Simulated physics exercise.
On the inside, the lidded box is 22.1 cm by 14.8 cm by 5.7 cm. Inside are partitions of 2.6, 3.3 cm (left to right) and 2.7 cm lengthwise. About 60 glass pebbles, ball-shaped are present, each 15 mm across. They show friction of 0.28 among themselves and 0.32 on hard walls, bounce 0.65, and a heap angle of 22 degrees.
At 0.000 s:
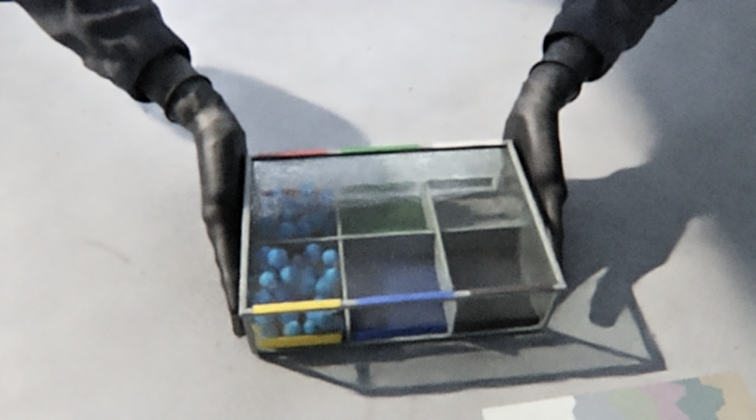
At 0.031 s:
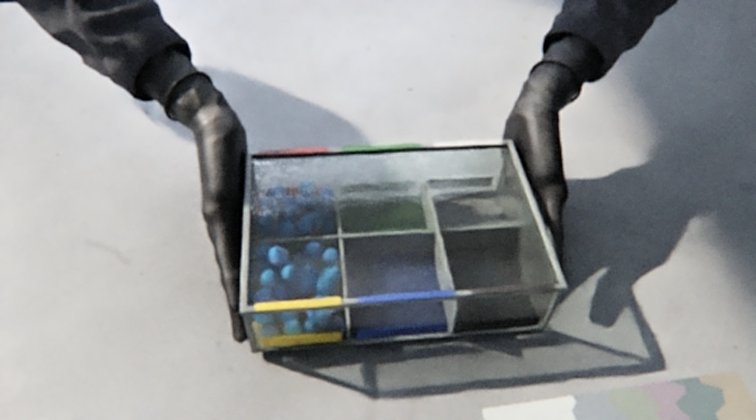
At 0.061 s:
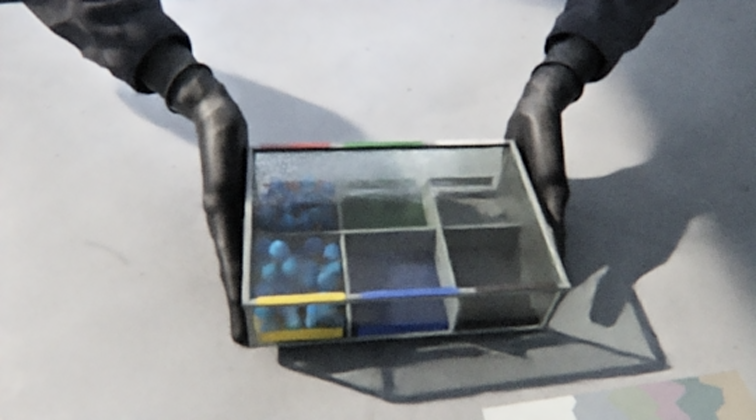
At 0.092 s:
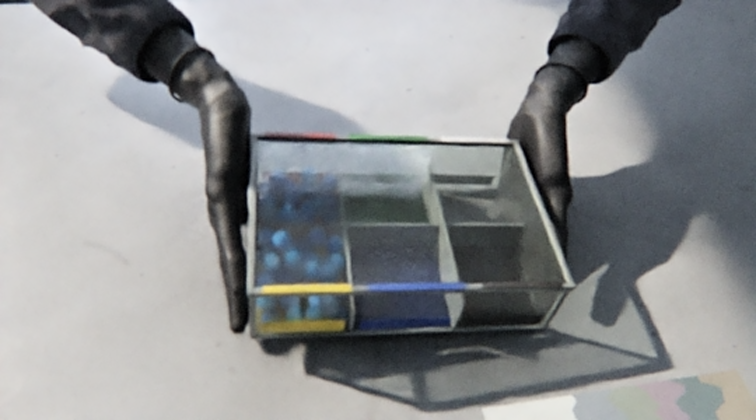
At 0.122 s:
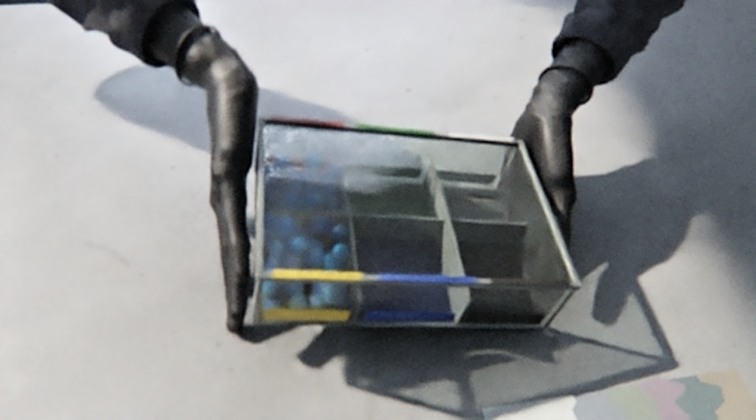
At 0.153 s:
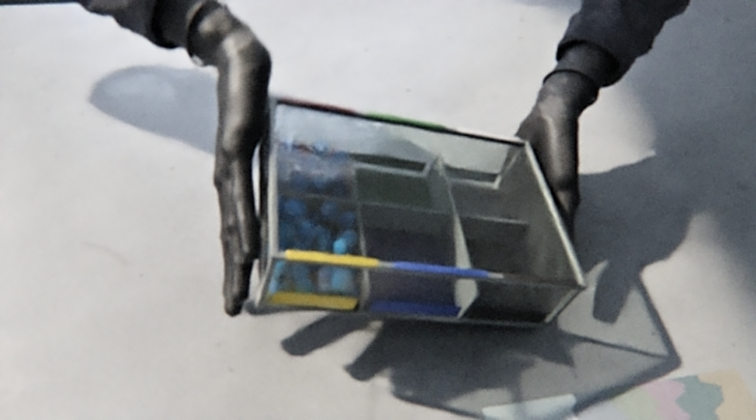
Over a pale gray surface, two black-gloved hands held a clear, divided box with blue balls in its left compartments, then raised the left side steadily so it slanted down toward the right.
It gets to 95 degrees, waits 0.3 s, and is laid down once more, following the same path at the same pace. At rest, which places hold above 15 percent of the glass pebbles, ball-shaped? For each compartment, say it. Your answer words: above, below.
Red - below; blue - below; green - below; yellow - below; white - above; black - above.
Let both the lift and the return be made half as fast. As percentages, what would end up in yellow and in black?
I'd expect yellow at 0 percent and black at 50 percent.
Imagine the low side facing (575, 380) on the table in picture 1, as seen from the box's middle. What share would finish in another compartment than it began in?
Around 85 percent of them.
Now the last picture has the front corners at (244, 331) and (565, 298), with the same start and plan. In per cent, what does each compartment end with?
Each compartment ends with this per cent: Red 0, blue 20, green 0, yellow 80, white 0 and black 0.
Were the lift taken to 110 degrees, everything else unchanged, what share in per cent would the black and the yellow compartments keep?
With that change you'd see black at 55 % and yellow at 0 %.
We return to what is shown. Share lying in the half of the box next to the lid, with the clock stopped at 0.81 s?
I'd say around 70 percent of the pieces.
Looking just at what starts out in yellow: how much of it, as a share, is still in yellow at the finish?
Fraction kept: Approx. 0 %.
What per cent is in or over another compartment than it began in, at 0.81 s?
75 %.
Then, at 0.81 s, tilt 95 degrees; red 20 %, blue 20 %, green 10 %, yellow 5 %, white 10 %, black 25 %.
Then, at 1.25 s, tilt 54 degrees; red 10 %, blue 5 %, green 5 %, white 30 %, black 45 %.
Then, at 1.77 s, tilt 0 degrees; red 5 %, blue 5 %, green 10 %, white 30 %, black 45 %.
In the end, at 2.4 s, red 5 %, blue 5 %, green 10 %, yellow 0 %, white 30 %, black 45 %.
